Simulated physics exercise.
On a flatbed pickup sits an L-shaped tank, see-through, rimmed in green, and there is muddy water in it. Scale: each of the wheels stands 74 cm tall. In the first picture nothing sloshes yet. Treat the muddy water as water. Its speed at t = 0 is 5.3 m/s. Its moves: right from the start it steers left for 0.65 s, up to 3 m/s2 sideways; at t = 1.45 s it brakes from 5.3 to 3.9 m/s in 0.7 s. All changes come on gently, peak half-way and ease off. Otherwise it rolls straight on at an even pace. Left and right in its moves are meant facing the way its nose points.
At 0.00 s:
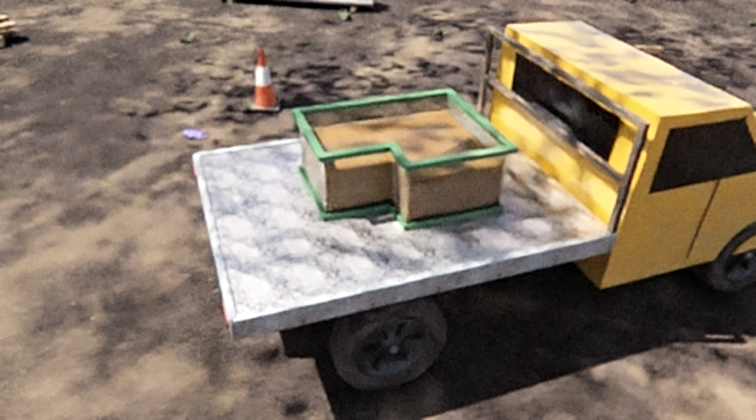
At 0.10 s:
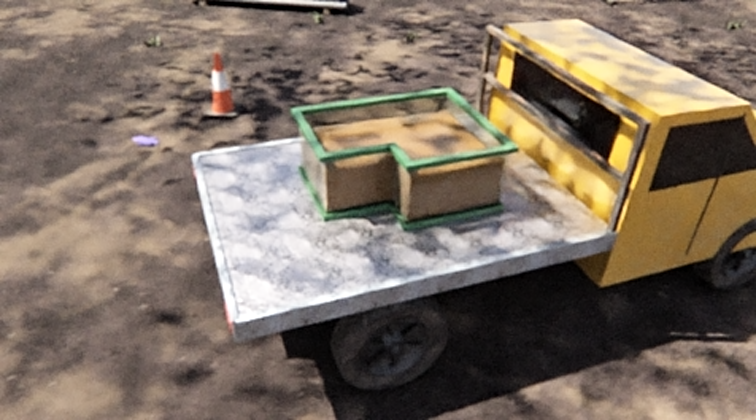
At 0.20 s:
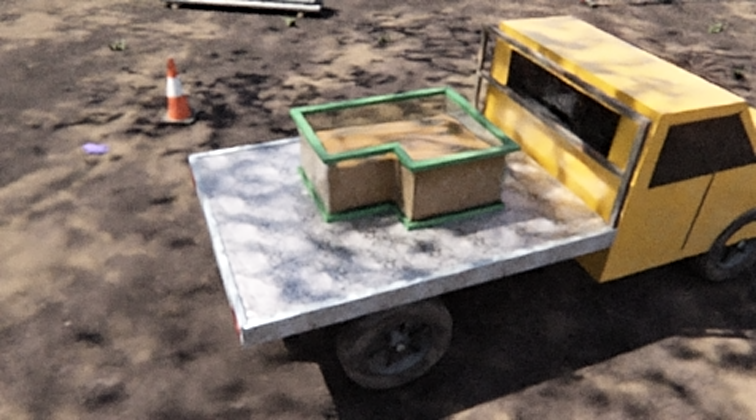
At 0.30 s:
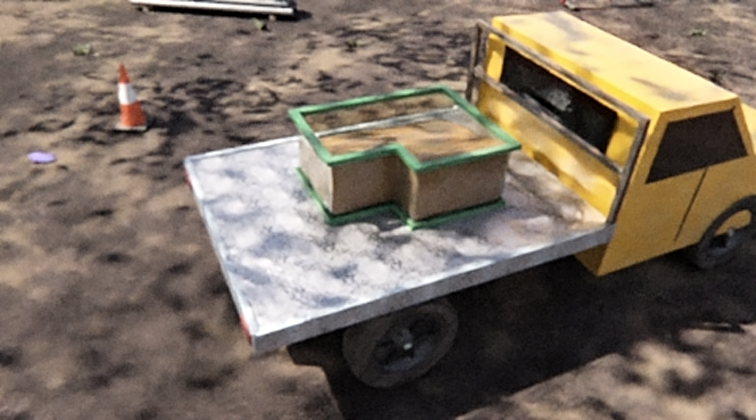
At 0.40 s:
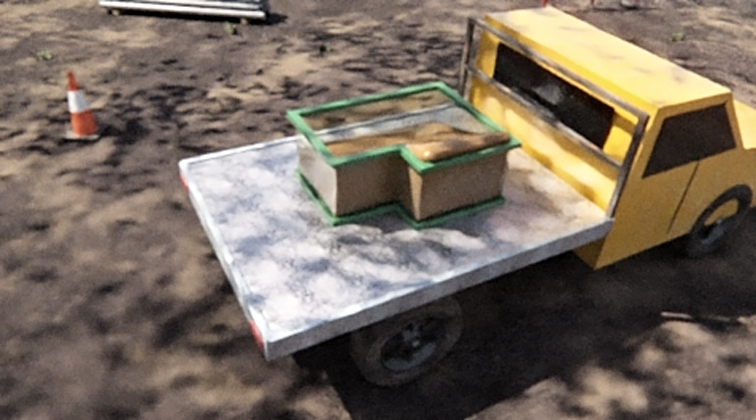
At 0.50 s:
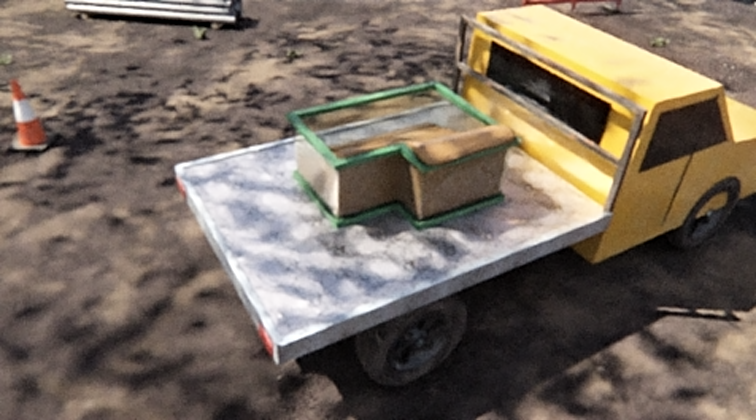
A yellow flatbed pickup rolls across bare brown dirt dappled with shade, seen from above and to one side. On its pale grey bed sits a see-through, green-rimmed L-shaped tank of muddy water, with an orange-and-white cone behind to the left. The truck gradually swings its nose away from the viewer as the camera keeps pace, the cone slides left, and the initially flat water climbs the tank's near side.
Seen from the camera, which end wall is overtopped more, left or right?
More leaves at the right one.
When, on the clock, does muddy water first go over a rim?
Near 0.7 s.
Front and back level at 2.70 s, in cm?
About 22 cm in front and 46 cm behind.
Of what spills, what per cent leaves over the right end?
Some 50 per cent of it.
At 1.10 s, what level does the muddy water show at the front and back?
About 38 cm in front and 30 cm behind.
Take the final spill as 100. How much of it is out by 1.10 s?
Some 20 per cent by then.
Then, 1.10 s in, front 38 cm, middle 37 cm, back 29 cm above the floor; the loss stands at 3 per cent, over the near side, a little elsewhere.
Then, 1.80 s in, front 40 cm, middle 29 cm, back 24 cm above the floor; the loss stands at 4 per cent, over the near side, a little elsewhere.
Then, 2.70 s in, front 22 cm, middle 32 cm, back 45 cm above the floor; the loss stands at 14 per cent, over the right end and the near side, a little elsewhere.
Then, 5.14 s in, the loss stands at 16 per cent, over the right end and the near side, a little elsewhere; the right end has passed 9 per cent and the left end 1.
